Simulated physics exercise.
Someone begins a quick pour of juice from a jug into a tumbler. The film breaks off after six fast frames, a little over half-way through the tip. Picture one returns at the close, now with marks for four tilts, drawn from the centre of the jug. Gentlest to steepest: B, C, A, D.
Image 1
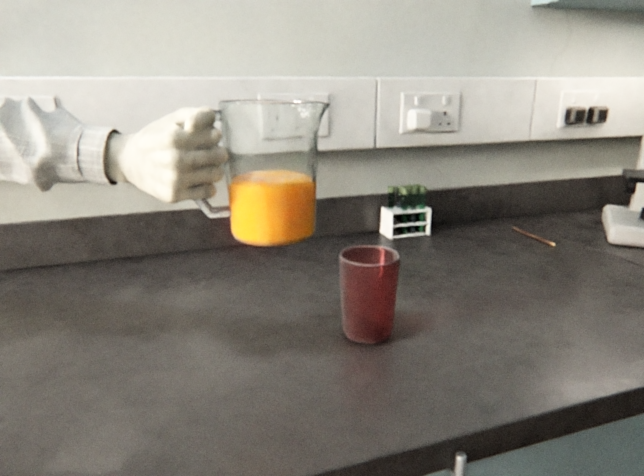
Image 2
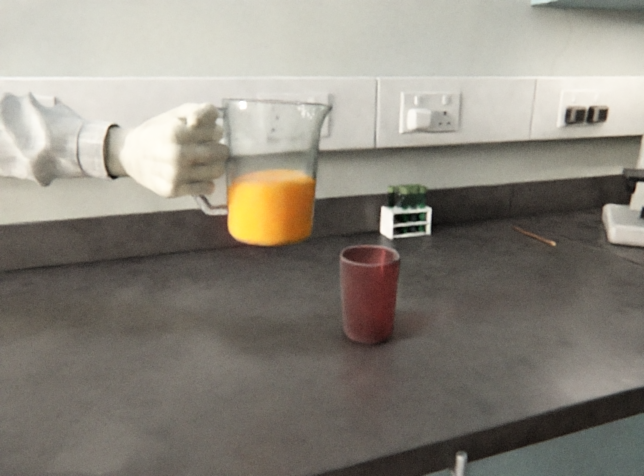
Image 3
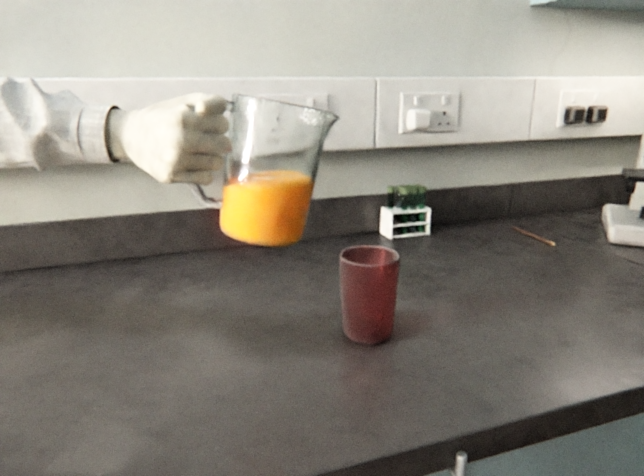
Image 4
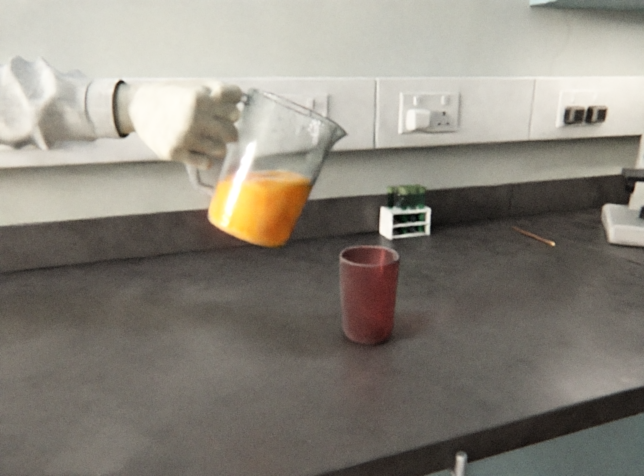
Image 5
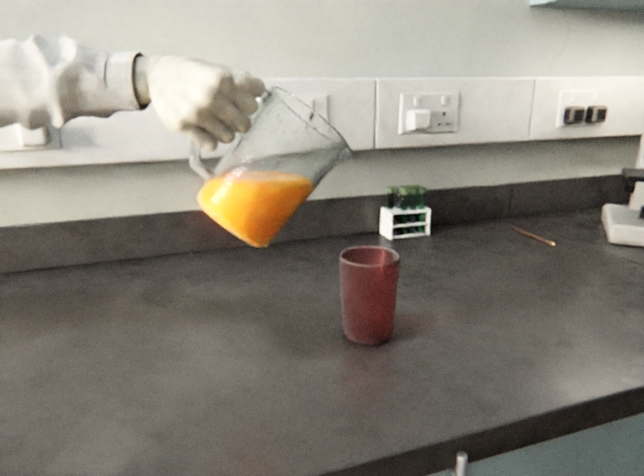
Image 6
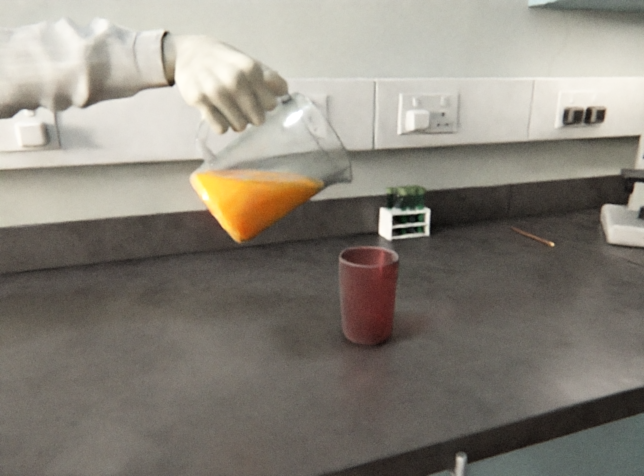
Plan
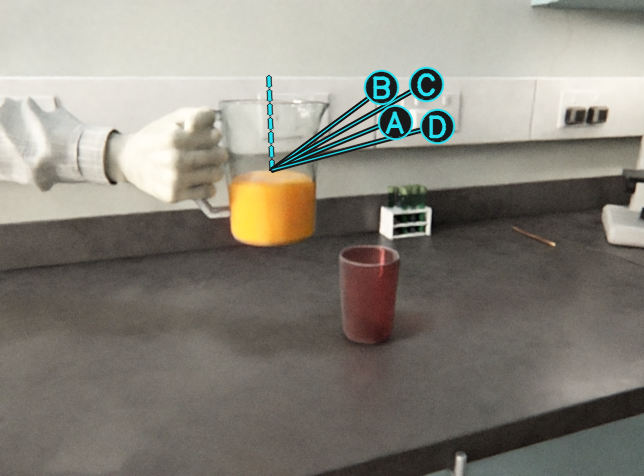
A white-gloved hand in a pale sleeve holds a clear glass jug of orange juice at the left, above a dark grey worktop seen from slightly above by a still camera. A dark red tumbler stands near the middle, with a small white rack, wall sockets and a thin stick behind. The hand rises and turns, tilting the jug steadily further rightward while the juice shifts inside.
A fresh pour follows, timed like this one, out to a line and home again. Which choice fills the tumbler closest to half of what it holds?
Choose D.
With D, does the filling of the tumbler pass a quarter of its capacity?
Yes, clearly.
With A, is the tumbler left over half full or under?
Under.
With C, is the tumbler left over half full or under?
Under half.
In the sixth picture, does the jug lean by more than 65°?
No.
On the marked copy, A at (378, 126); B at (367, 98); C at (411, 91); D at (420, 130).
Choosing A, the tumbler ends with about 31 % of what it can hold.
Choosing B, the tumbler ends with about 2 % of what it can hold.
Choosing C, the tumbler ends with about 13 % of what it can hold.
Choosing D, the tumbler ends with about 52 % of what it can hold; 4 % of the juice is spilt.
